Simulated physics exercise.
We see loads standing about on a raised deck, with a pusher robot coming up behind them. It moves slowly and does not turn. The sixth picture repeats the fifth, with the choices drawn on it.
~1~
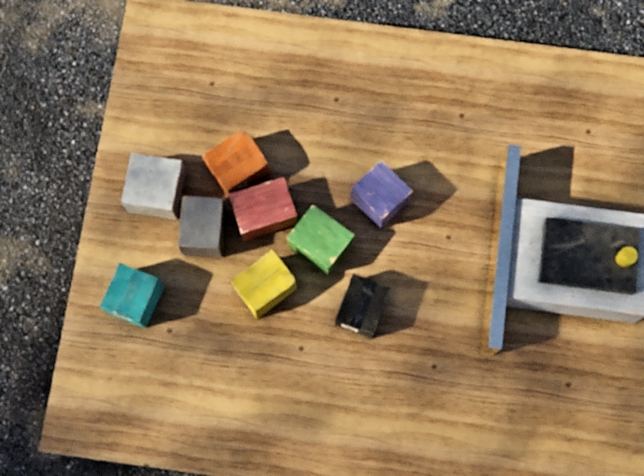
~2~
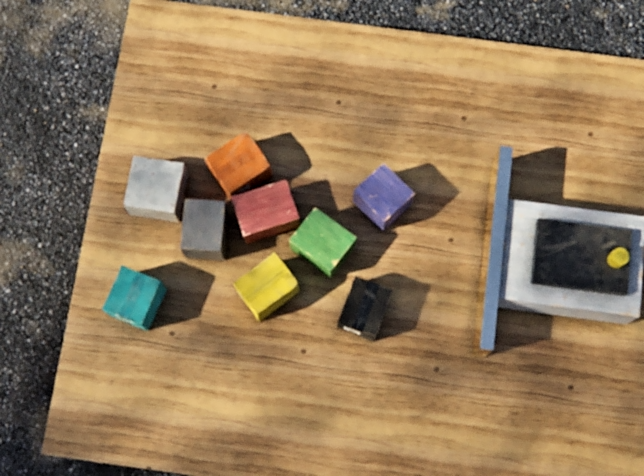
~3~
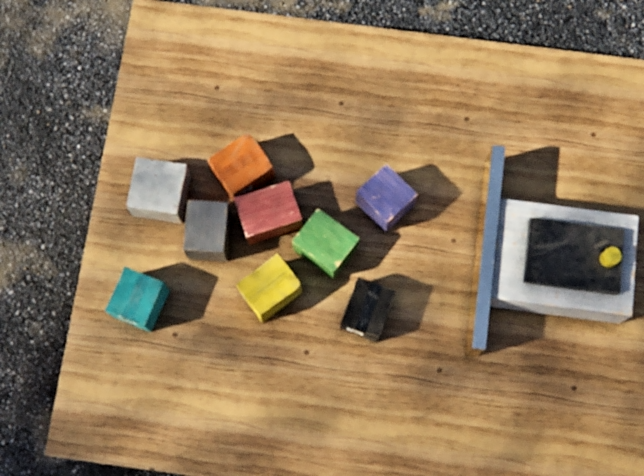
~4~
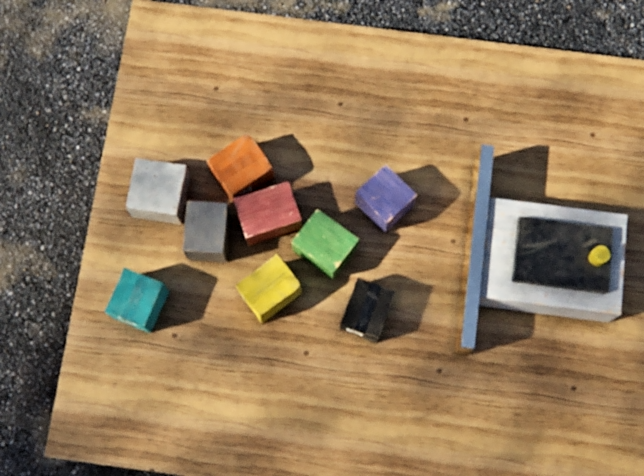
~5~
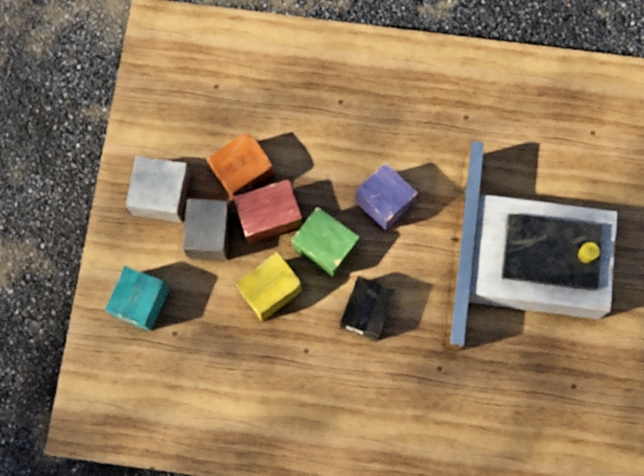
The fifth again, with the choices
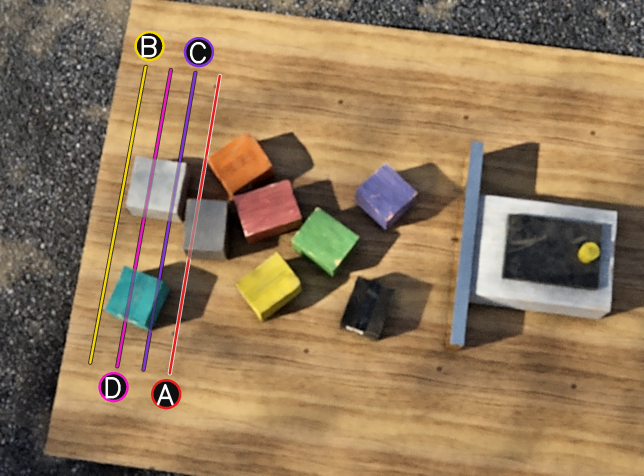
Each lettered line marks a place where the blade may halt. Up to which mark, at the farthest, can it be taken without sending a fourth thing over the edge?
No farther than C.
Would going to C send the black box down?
By then, no.
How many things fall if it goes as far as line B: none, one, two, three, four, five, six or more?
By then, six or more.
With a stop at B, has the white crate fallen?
Yes.
On the marked copy, A at (196, 219); B at (119, 209); C at (170, 216); D at (145, 213).
Taking C. A third of the way, robot (436, 236); black box (322, 305); blue crate (327, 195).
Two thirds of the way, robot (326, 222); white crate (140, 182); turquoise parcel (132, 298).
When it is over, robot (244, 212); turquoise parcel over the edge; grey crate over the edge; three fallen.
As for the rest, A is within the limit but short; B drops six; D drops five.
